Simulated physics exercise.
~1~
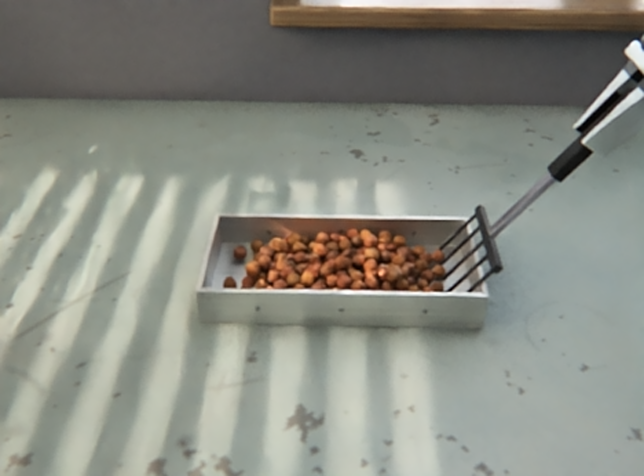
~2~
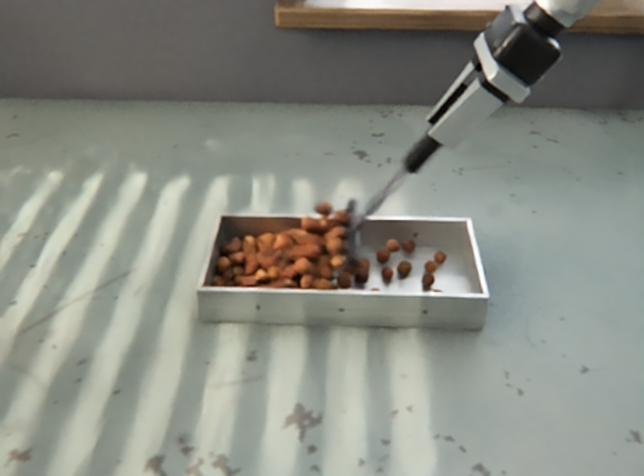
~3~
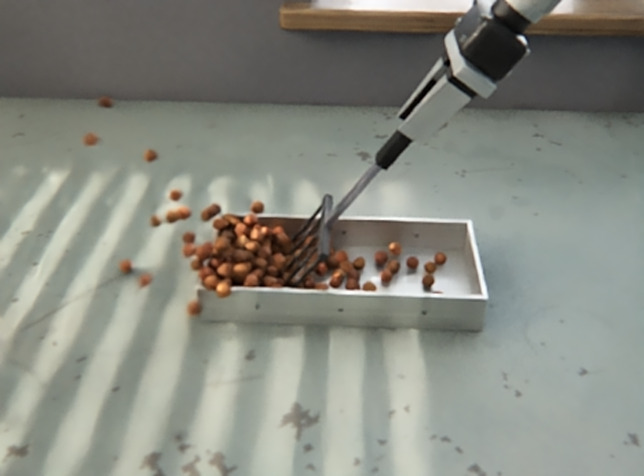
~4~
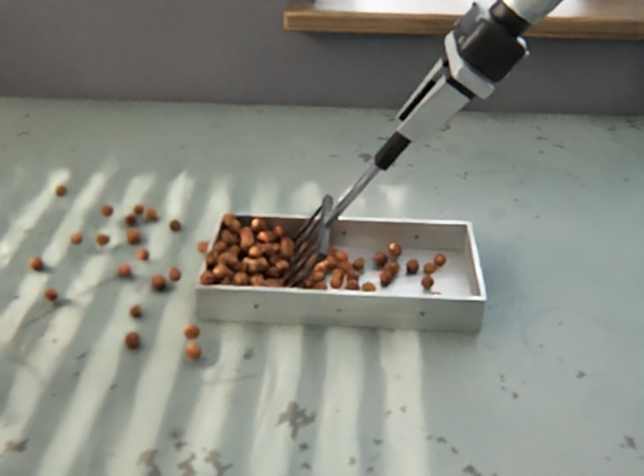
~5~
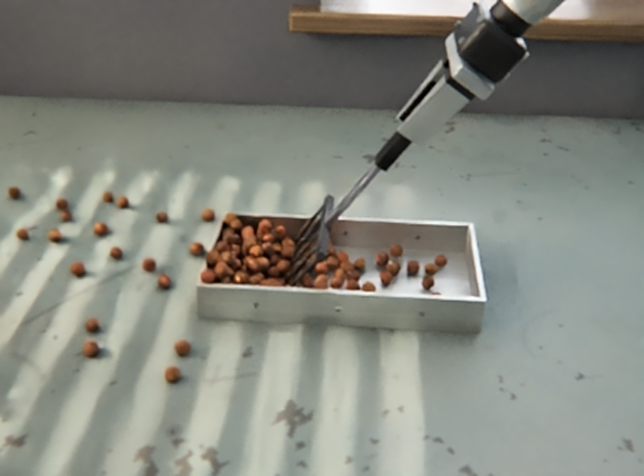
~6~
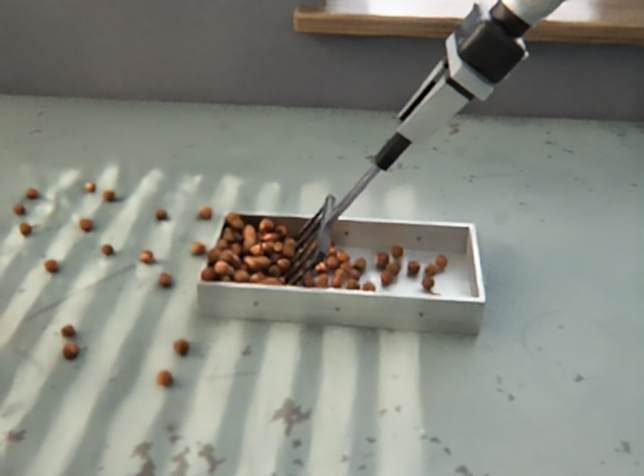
A shallow silver metal trough holding a heap of brown hazelnuts sits on a worn, pale green surface striped with light, seen from above and in front, with a grey wall behind. A white and black robot arm reaches in from the upper right, holding a dark fork at the trough's right end. The fork sweeps left, pushing the nuts into a steep pile and leaving a few behind. As it stops, nuts fly over the left end and scatter across the surface. The fork stays still, with most nuts heaped inside and the spilled ones resting at left.
